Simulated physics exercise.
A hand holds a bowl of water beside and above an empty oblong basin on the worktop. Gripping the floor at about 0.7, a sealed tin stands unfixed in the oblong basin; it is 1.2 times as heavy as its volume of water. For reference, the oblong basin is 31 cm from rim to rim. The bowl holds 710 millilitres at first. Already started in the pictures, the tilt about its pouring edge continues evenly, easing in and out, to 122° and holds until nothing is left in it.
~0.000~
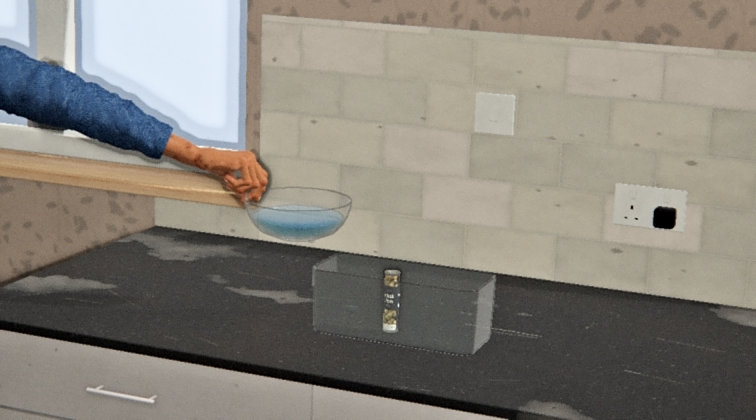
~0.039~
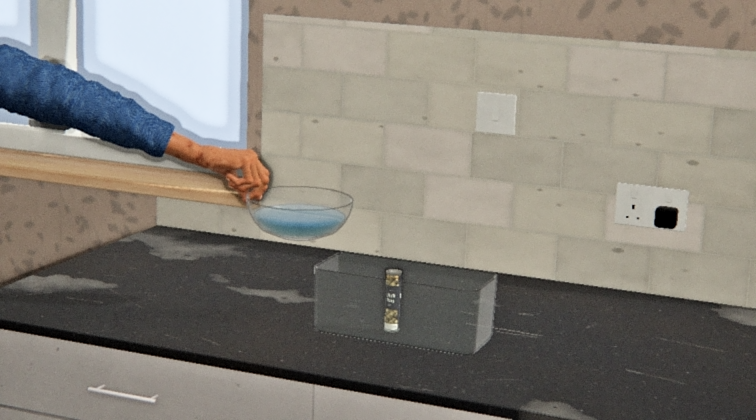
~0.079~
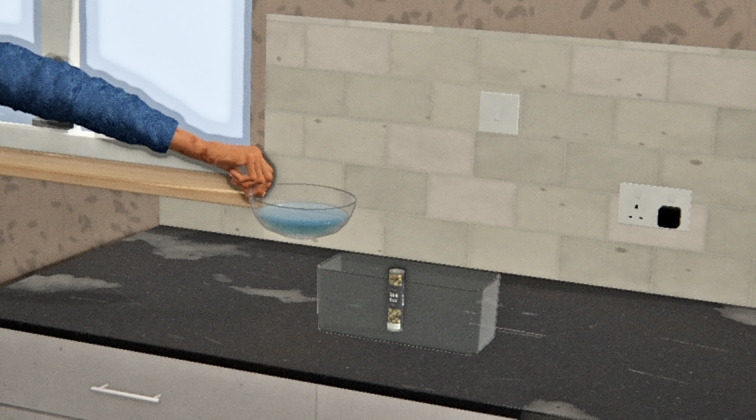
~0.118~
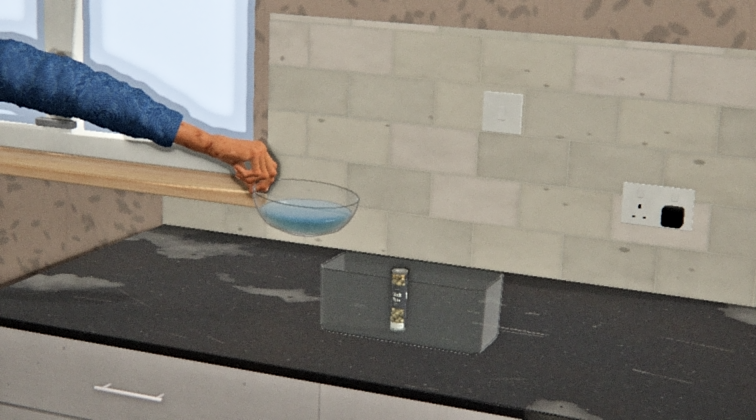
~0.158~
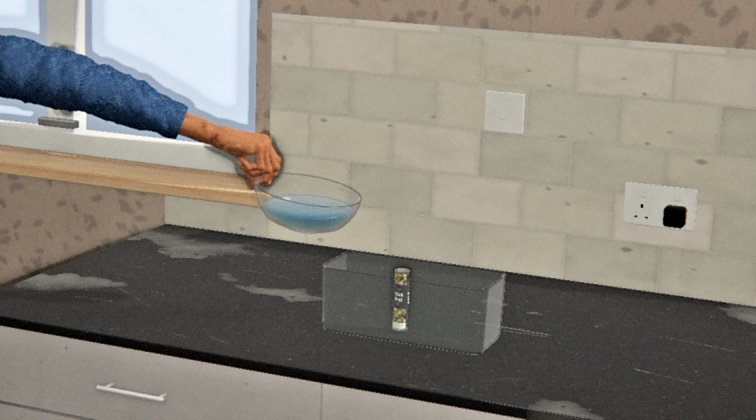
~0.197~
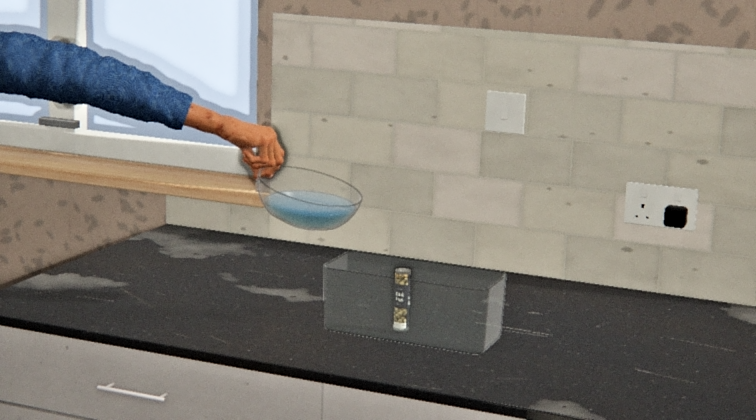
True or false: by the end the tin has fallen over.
False.
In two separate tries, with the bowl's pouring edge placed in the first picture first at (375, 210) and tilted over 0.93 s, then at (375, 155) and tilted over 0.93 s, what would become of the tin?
Trial 1 - tin tips; trial 2 - tin tips.
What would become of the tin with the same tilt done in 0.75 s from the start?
In that case the tin stays vertical.
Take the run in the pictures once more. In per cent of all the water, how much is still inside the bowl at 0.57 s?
Still held: Roughly 36 % of the total.
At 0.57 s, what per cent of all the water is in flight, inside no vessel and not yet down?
Estimate: Some 56 % of the total.
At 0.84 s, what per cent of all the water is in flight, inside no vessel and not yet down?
3 in a hundred, give or take.
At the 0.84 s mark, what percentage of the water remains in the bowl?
Close to 0 in a hundred.
Then, 0.57 s in, the tilt is 82° and 36 per cent is still to pour; the tin stands where it began.
Then, 0.84 s in, the tilt is 119° and 0 per cent is still to pour; the tin stands where it began.
Then, 1.12 s in, the tilt is 122° and 0 per cent is still to pour; the tin stands where it began.
Then, 1.43 s in, the tilt is 122° and 0 per cent is still to pour; the tin stands where it began.
Finally, the tin stands where it began.
